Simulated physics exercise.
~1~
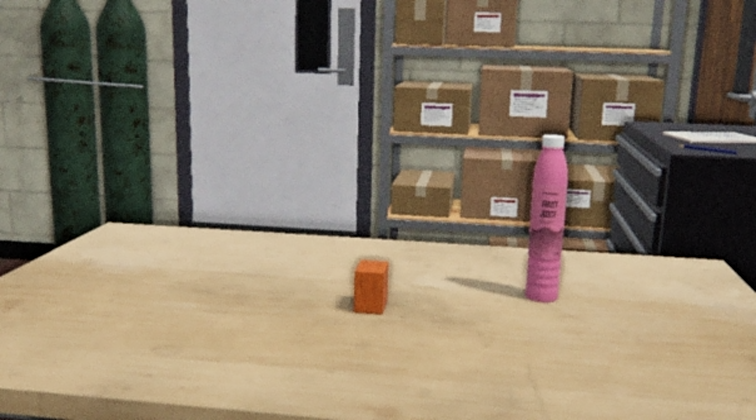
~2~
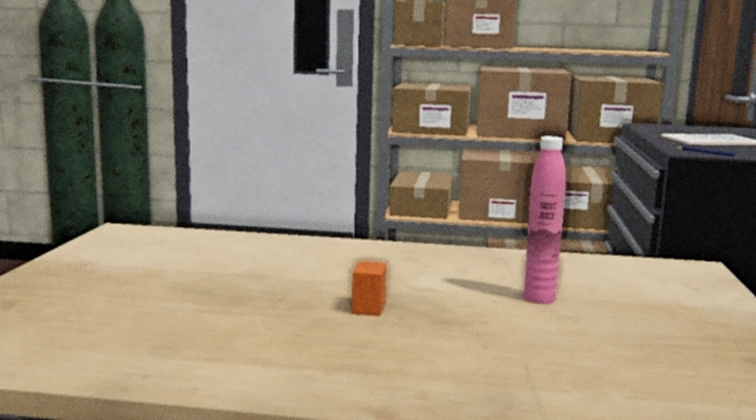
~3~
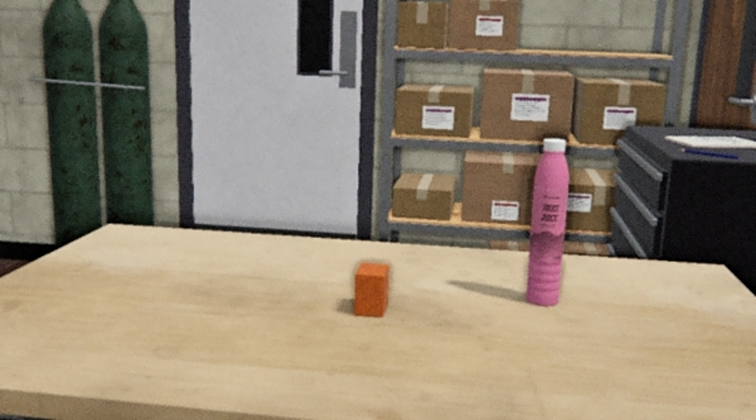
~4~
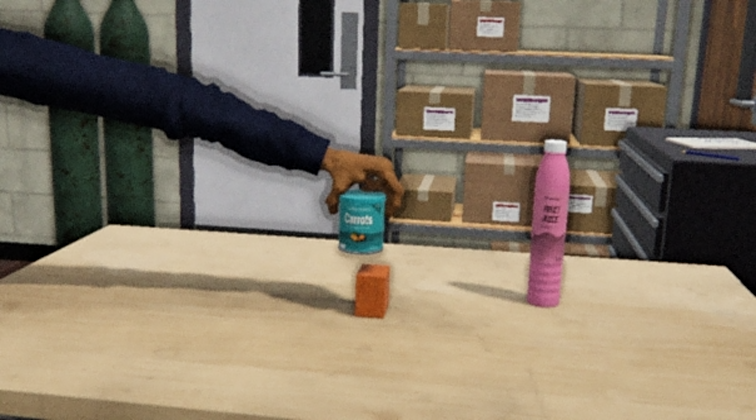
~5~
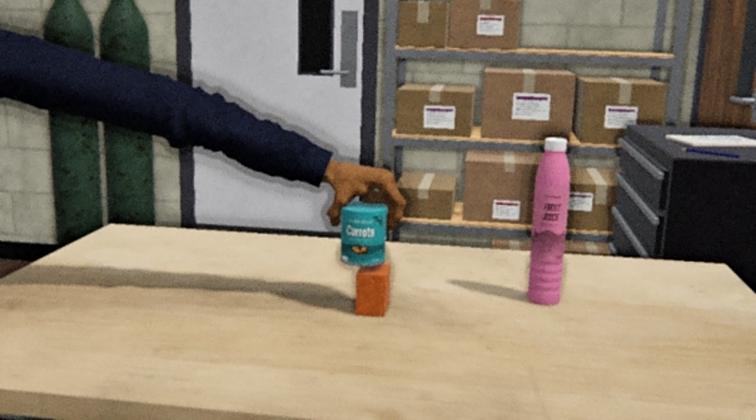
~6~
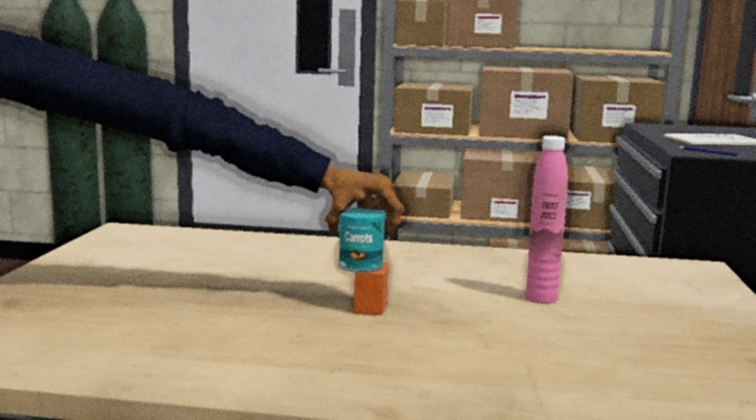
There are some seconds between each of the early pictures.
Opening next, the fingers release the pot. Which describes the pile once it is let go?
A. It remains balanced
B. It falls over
It remains balanced (A).
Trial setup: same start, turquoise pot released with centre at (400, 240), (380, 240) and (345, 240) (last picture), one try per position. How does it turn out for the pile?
Lab note - try 1: Collapse; try 2: No collapse; try 3: Collapse.
Then, 0.20 s on from there, no change.
Then, 0.60 s on from there, turquoise pot resting near (362, 240).
In the end, all 3 unmoved. At the end, from the last picture's camera, turquoise pot near (362, 240). The pile keeps its balance.
